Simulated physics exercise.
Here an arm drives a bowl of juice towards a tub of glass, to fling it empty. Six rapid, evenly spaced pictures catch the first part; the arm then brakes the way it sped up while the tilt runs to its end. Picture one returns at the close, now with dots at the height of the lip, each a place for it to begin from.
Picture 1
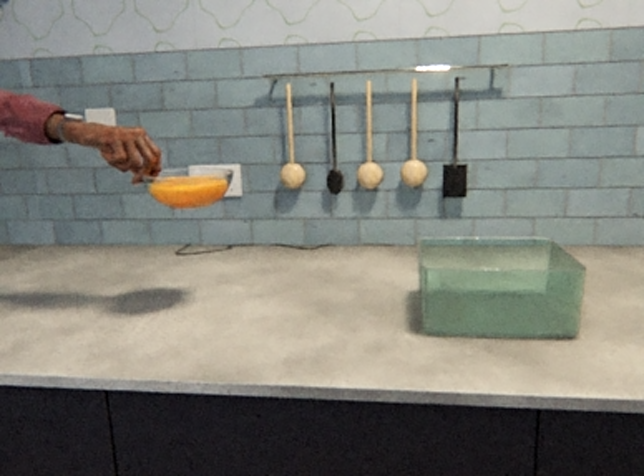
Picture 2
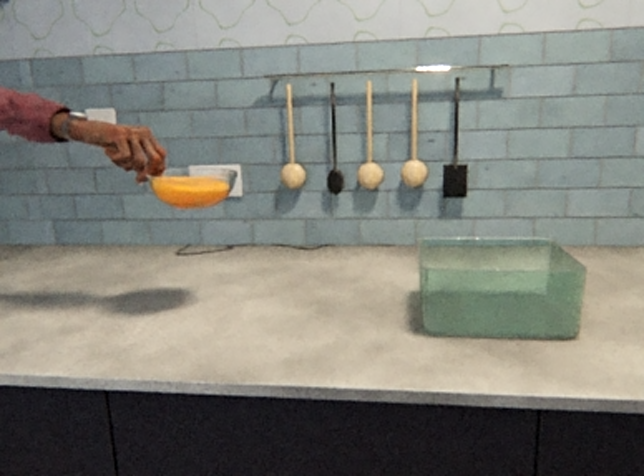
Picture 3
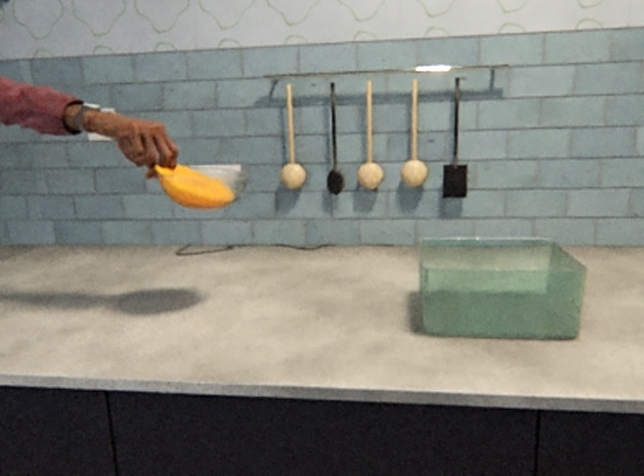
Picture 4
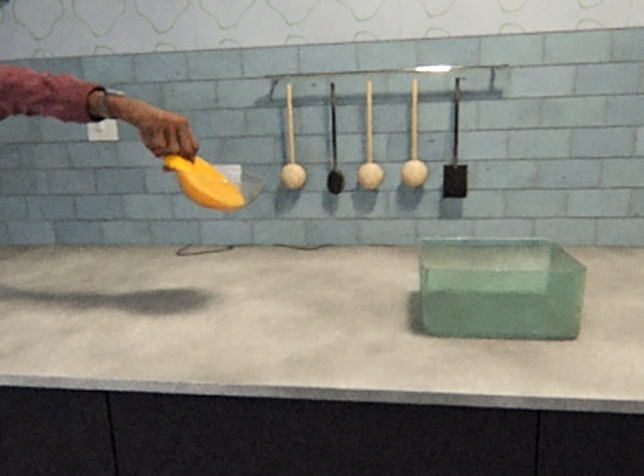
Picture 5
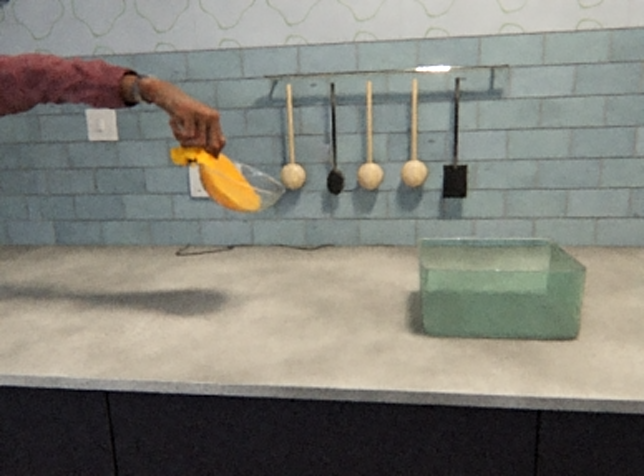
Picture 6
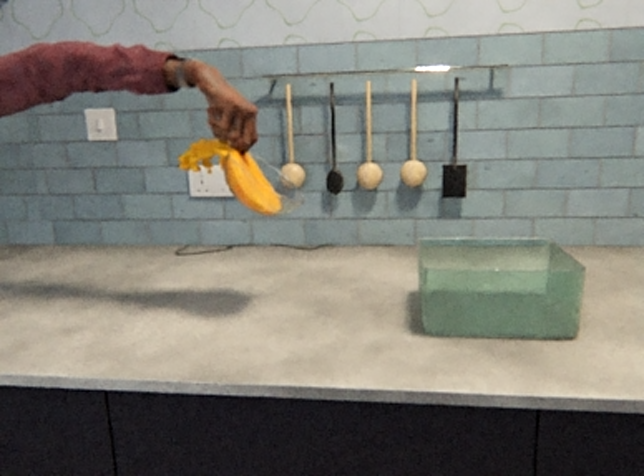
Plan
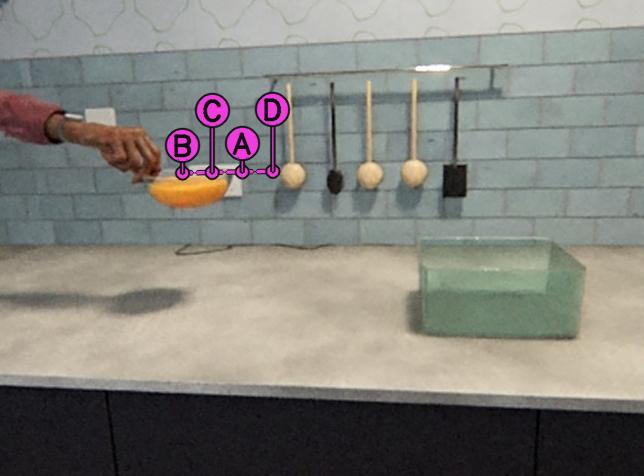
Orange juice slides over a clear bowl's rim as a hand moves it right, tilting it.
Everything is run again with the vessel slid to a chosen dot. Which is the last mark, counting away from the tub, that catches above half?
The limit is D.
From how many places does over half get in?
One of the four.
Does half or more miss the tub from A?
Yes, that goes wrong.
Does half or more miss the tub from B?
Yes, that goes wrong.
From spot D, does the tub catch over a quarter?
Yes, it does.
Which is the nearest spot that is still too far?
Spot A.
In magenta, A at (242, 171); B at (182, 173); C at (212, 172); D at (272, 171).
Choosing A, about 36 % lands in the tub, 51 % falls short and 13 % goes beside or beyond.
Choosing B, about 0 % lands in the tub, 95 % falls short and 5 % goes beside or beyond.
Choosing C, about 10 % lands in the tub, 85 % falls short and 5 % goes beside or beyond.
Choosing D, about 63 % lands in the tub, 30 % falls short and 7 % goes beside or beyond.
